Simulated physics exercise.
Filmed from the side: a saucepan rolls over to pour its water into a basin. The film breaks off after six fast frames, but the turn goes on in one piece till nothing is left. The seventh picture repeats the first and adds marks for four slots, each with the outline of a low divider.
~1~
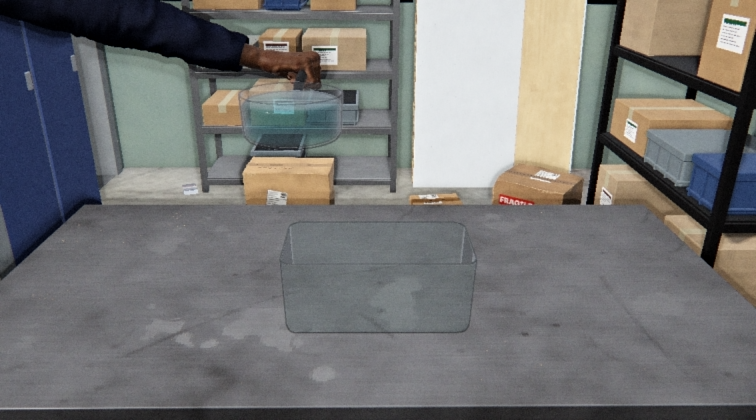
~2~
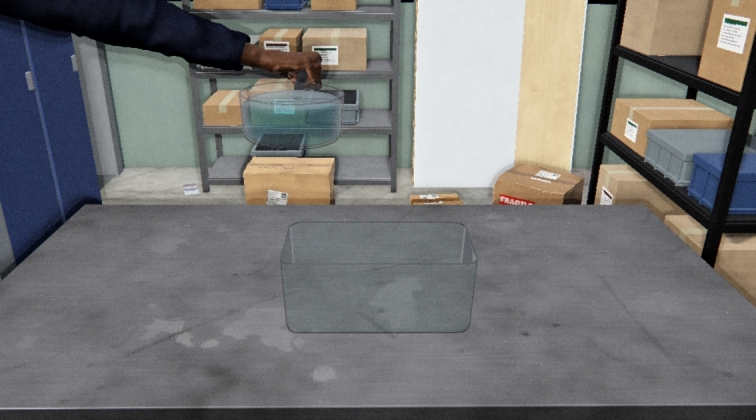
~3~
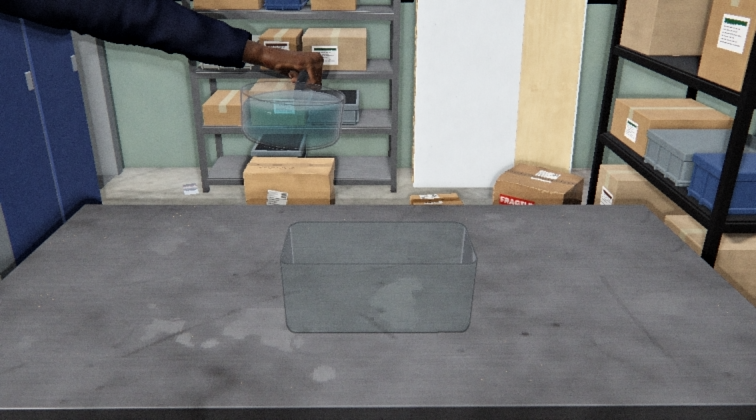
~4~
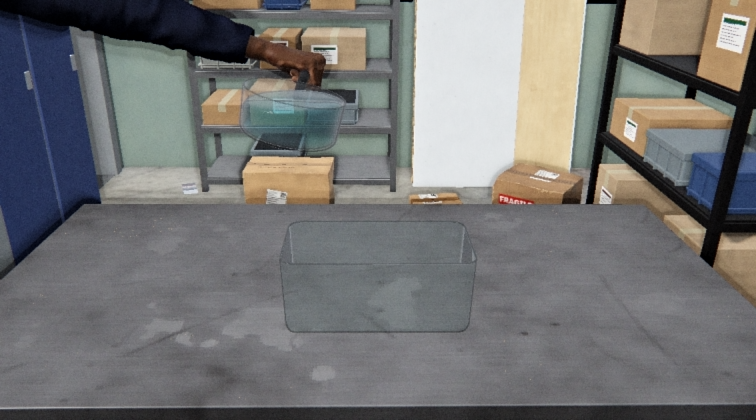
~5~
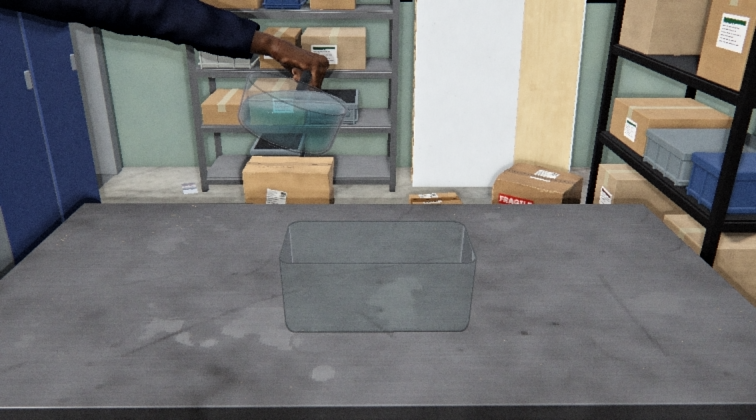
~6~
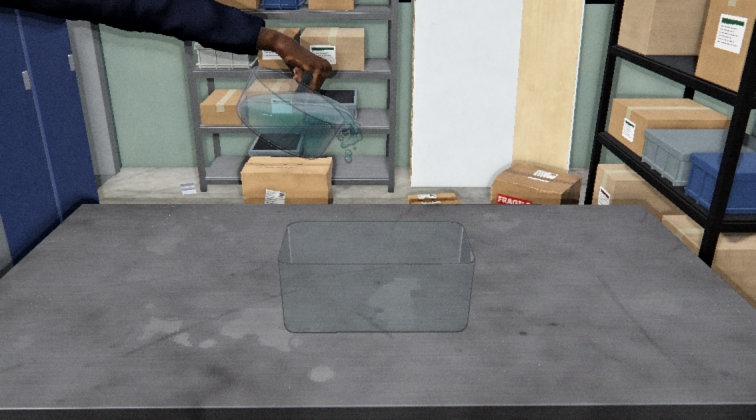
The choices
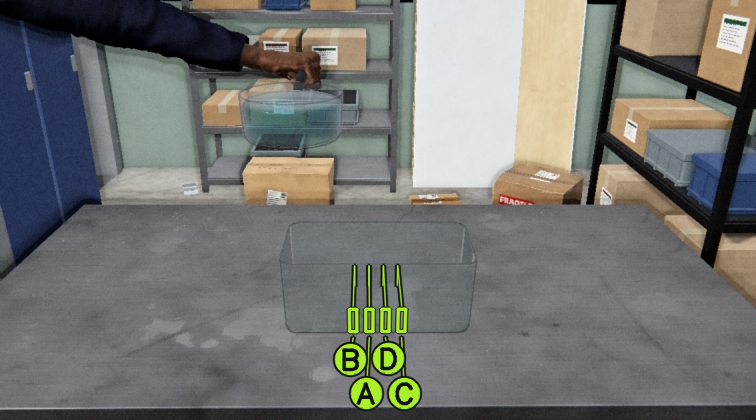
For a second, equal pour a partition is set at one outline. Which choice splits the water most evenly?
Go for C.
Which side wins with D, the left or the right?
The right one.
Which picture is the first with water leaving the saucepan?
Picture 5.
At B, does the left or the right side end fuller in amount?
The right side.
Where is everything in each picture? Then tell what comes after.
In the first frame, upright, lip at (341, 92); basin from (286, 329) to (469, 329); nothing has left yet.
In the second frame, upright, lip at (342, 93); nothing has left yet.
In the third frame, tipped about 5°, lip at (343, 97); nothing has left yet.
In the fourth frame, tipped about 12°, lip at (344, 102); nothing has left yet.
In the fifth frame, tipped about 21°, lip at (345, 110); water is over the lip, down to (345, 110).
In the sixth frame, tipped about 31°, lip at (344, 120); water is over the lip, down to (348, 158).
On the marked copy, A at (369, 337); B at (353, 337); C at (401, 337); D at (385, 337).
With A, about 24 % ends left of the wall and 75 % right of it.
With B, about 10 % ends left of the wall and 88 % right of it.
With C, about 52 % ends left of the wall and 46 % right of it.
With D, about 33 % ends left of the wall and 65 % right of it.
